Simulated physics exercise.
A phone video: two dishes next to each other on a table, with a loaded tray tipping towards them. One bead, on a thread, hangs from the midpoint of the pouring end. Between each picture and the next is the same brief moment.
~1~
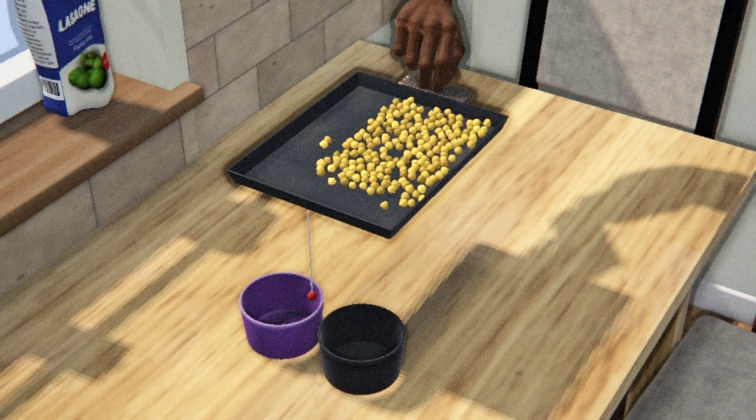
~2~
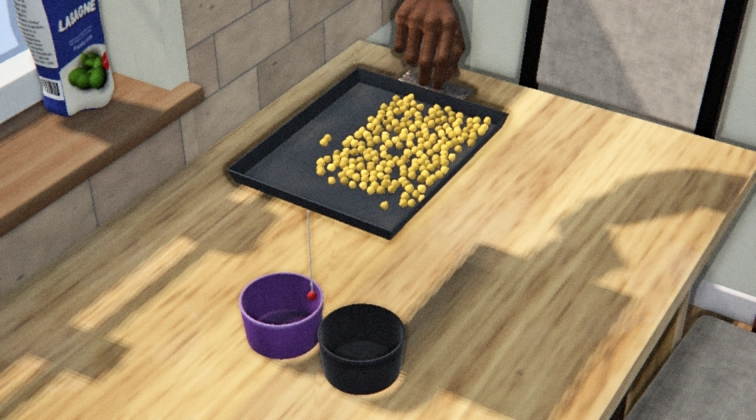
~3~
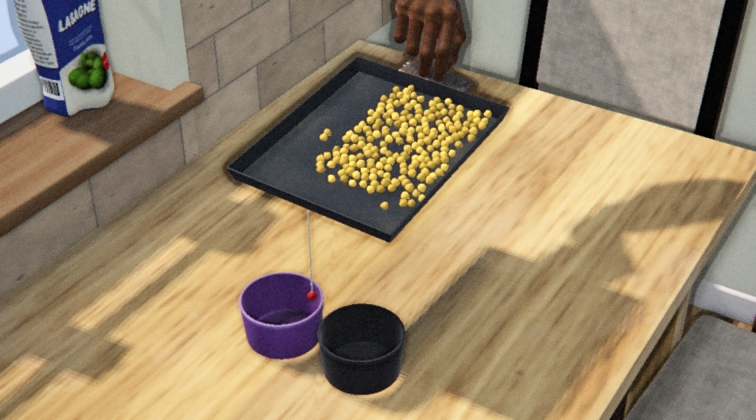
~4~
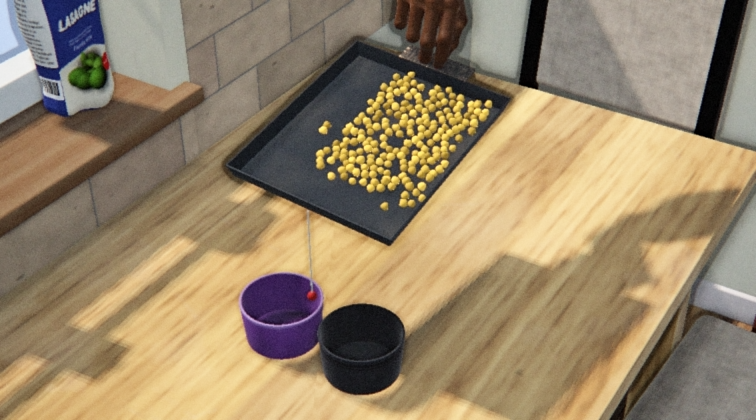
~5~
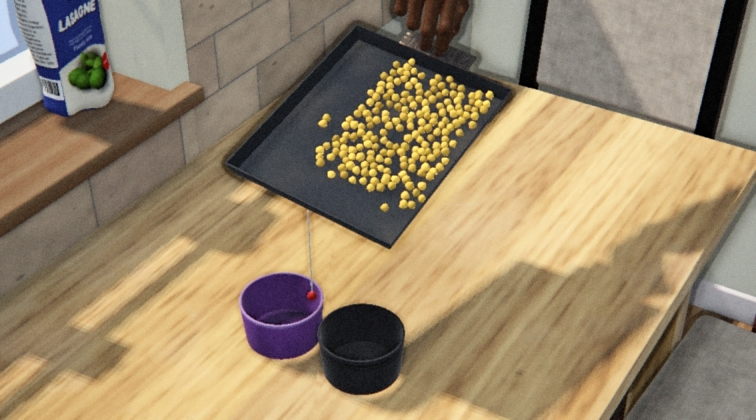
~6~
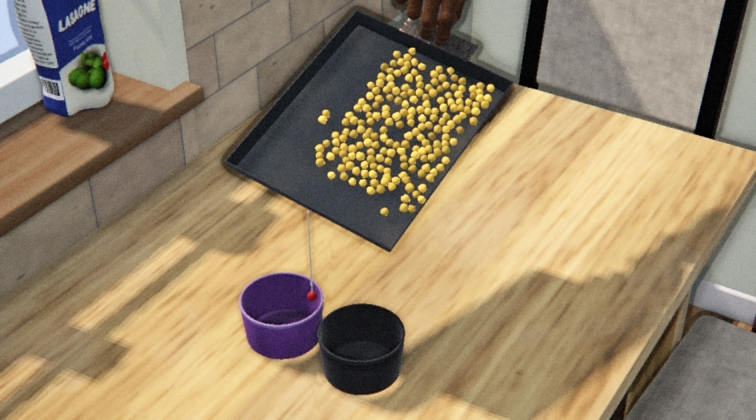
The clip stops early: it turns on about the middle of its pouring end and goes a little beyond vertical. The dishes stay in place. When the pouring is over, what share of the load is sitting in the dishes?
The dishes hold more than half of it.
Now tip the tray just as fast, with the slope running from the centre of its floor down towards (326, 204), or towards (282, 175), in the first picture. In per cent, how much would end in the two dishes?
For the first aim it is 30 in a hundred, for the second 20 in a hundred.
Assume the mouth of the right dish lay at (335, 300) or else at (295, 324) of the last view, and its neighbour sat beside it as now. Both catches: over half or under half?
One: Below a half. Two: Less than half.
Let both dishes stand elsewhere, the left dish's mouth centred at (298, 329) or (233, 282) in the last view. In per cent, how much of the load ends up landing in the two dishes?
Around 50 and then 0 per cent.
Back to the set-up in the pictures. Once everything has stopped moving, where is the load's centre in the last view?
It settles centred around (371, 369).
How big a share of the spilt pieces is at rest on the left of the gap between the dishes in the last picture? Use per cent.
Estimate: About 10 percent.
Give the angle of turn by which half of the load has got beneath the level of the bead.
Roughly 90 degrees.
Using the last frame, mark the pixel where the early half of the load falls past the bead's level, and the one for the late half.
It passes near (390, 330) first and then near (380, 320).
Soon, tray tipped steeply; most on the tray; a stray few in the right dish; a stray few outside both; a small part in the air.
A while on, tray tipped right over; a small part on the tray; about half in the right dish; about a quarter outside both; a small part in the air.
Towards the end, tray tipped past a quarter turn; most in the right dish; about a quarter outside both.
Finally, tray tipped past a quarter turn; most in the right dish; none in the left dish; about a quarter outside both.
